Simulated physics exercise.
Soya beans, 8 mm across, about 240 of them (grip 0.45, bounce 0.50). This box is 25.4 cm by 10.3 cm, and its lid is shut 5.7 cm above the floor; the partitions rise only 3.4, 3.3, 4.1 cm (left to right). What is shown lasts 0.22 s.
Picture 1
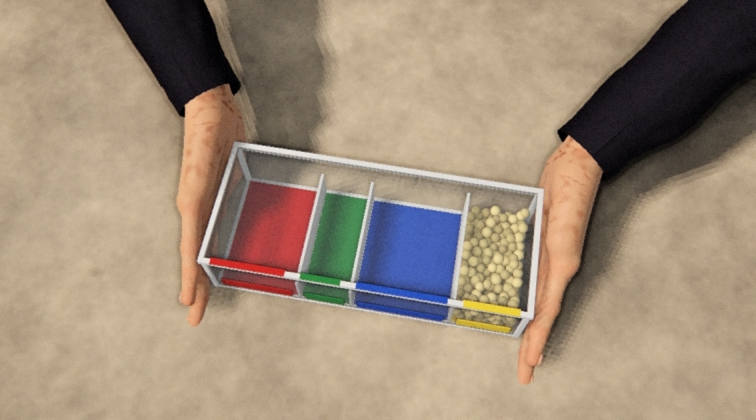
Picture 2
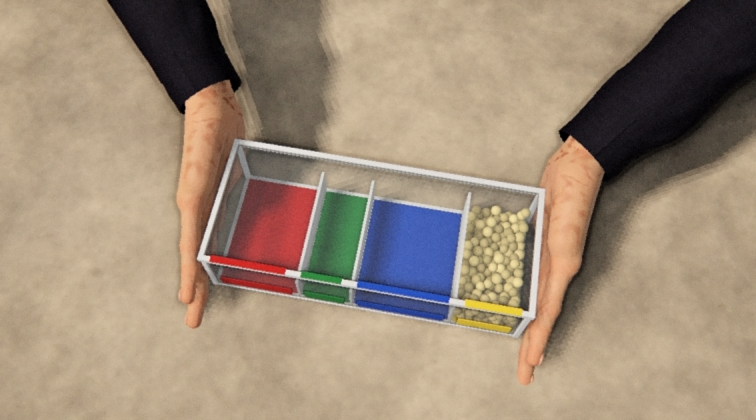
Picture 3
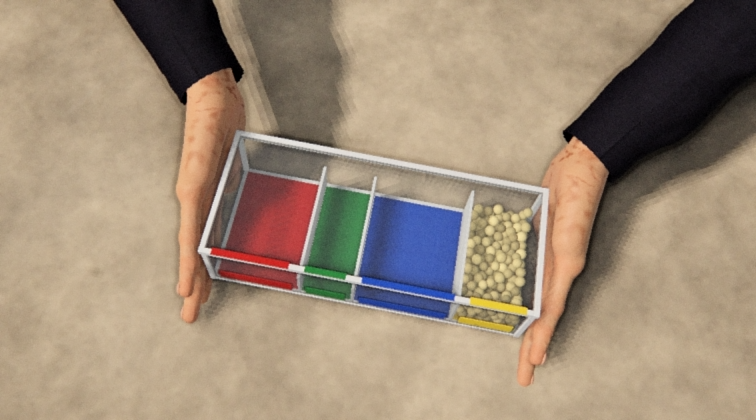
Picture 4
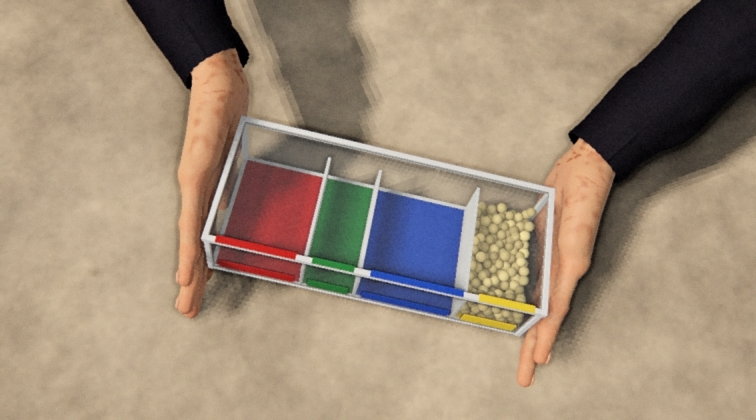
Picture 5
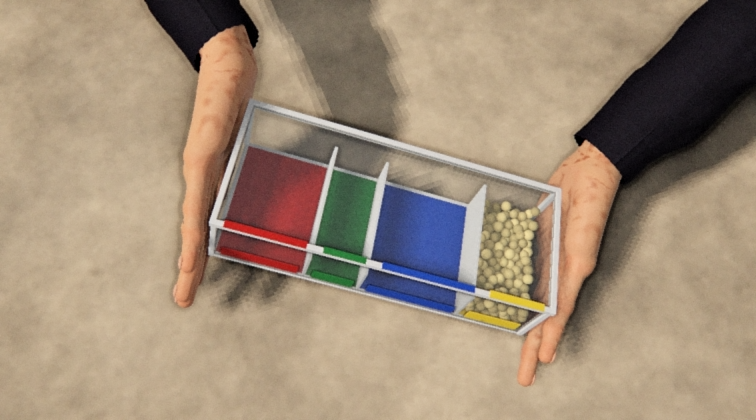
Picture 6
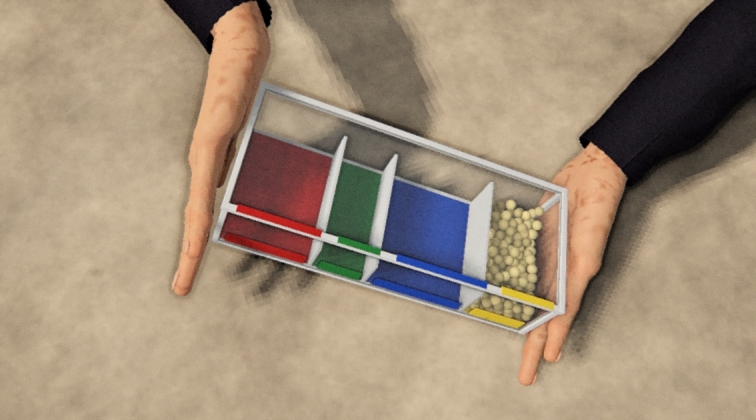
On a beige floor, two hands gradually tilting a clear divided box, raising its left end while pale beans stay in the yellow-marked right compartment.
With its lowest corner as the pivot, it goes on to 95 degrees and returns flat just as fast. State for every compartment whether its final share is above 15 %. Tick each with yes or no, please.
Red - no; blue - no; green - no; yellow - yes.
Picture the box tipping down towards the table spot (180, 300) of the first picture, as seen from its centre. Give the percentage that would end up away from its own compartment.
The share comes to about 15 in a hundred.
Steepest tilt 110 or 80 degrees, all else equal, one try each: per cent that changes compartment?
Some 0 and some 0 per cent, respectively.
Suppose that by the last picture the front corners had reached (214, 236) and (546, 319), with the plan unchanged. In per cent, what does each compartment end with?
In the end red holds 0 %, blue holds 0 %, green holds 0 % and yellow holds 100 %.
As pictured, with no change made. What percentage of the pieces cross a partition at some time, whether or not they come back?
I'd put it at some 0 percent of the pieces.
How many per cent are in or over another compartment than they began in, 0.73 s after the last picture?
About 0 %.
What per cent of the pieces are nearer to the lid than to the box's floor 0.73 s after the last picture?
Share: Approx. 40 %.
Then, 0.73 s after the last picture, tilt 95 degrees; yellow 100 %.
Then, 1.21 s after the last picture, tilt 41 degrees; yellow 100 %.
Then, 1.77 s after the last picture, tilt 0 degrees; yellow 100 %.
In the end, red 0 %, blue 0 %, green 0 %, yellow 100 %.
